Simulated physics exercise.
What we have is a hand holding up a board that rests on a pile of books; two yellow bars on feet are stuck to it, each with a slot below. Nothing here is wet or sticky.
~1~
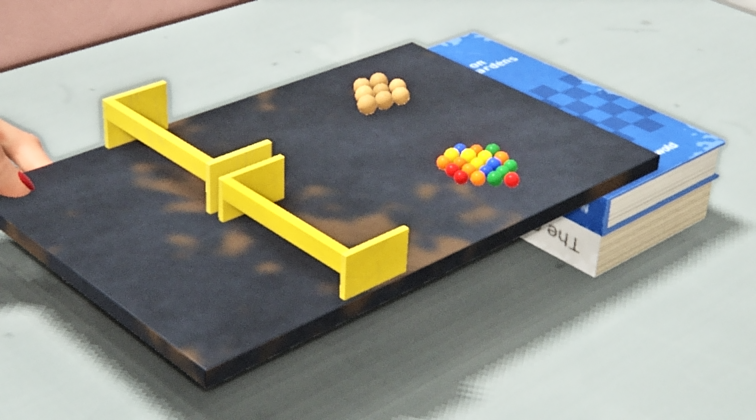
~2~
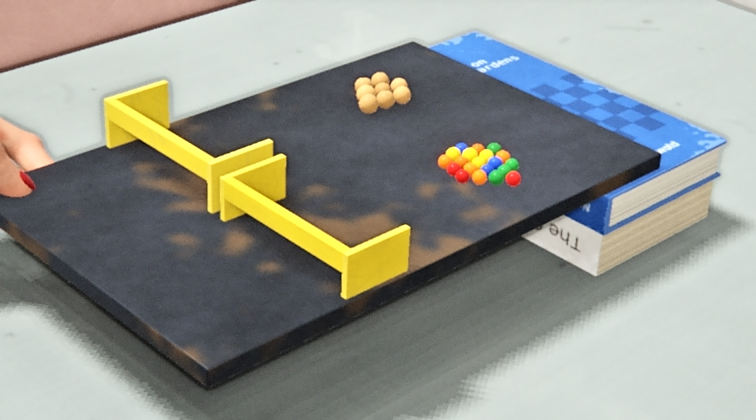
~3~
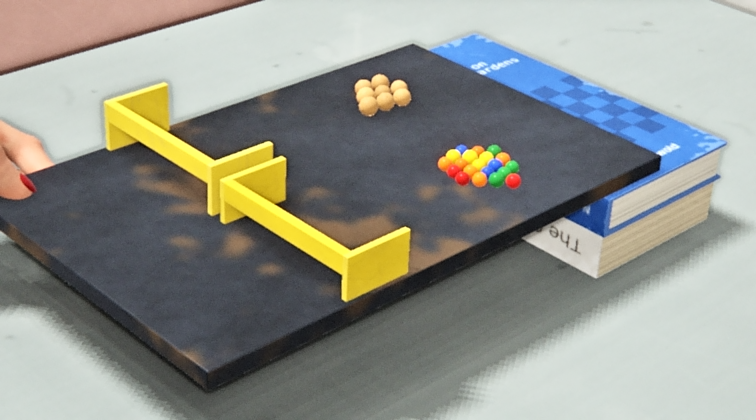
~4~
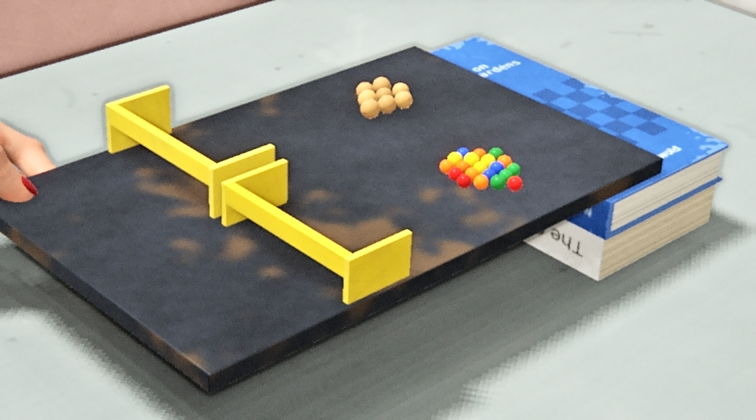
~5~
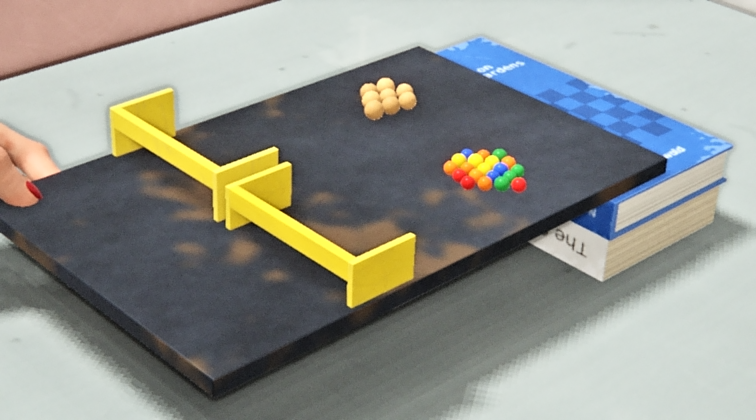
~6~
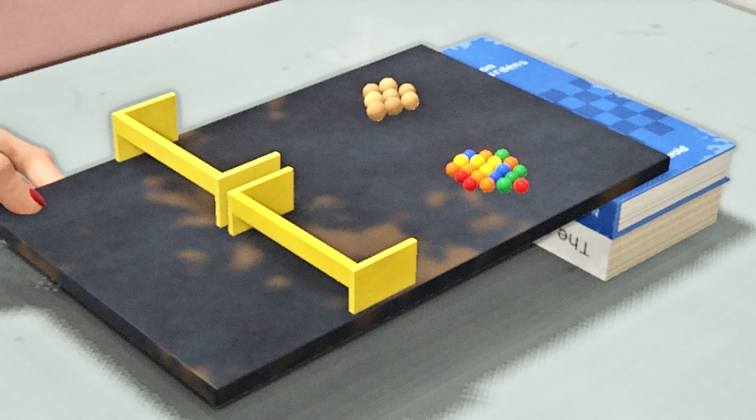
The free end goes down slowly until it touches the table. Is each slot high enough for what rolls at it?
Here the nearer portion passes beneath the bar, and the farther portion passes beneath the bar.
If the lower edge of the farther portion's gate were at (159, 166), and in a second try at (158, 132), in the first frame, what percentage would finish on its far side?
In turn 0 and 100 in a hundred.
Then, 0.19 s past the last view, board sloping at 6°; nearer portion where it was; farther portion where it was.
Then, 0.42 s past the last view, board sloping at 11°; nearer portion on its way down; farther portion on its way down.
Then, 0.68 s past the last view, board resting at 12°; nearer portion has reached its gate; farther portion on its way down.
Finally, board resting at 12°; nearer portion all past its gate; farther portion all past its gate.
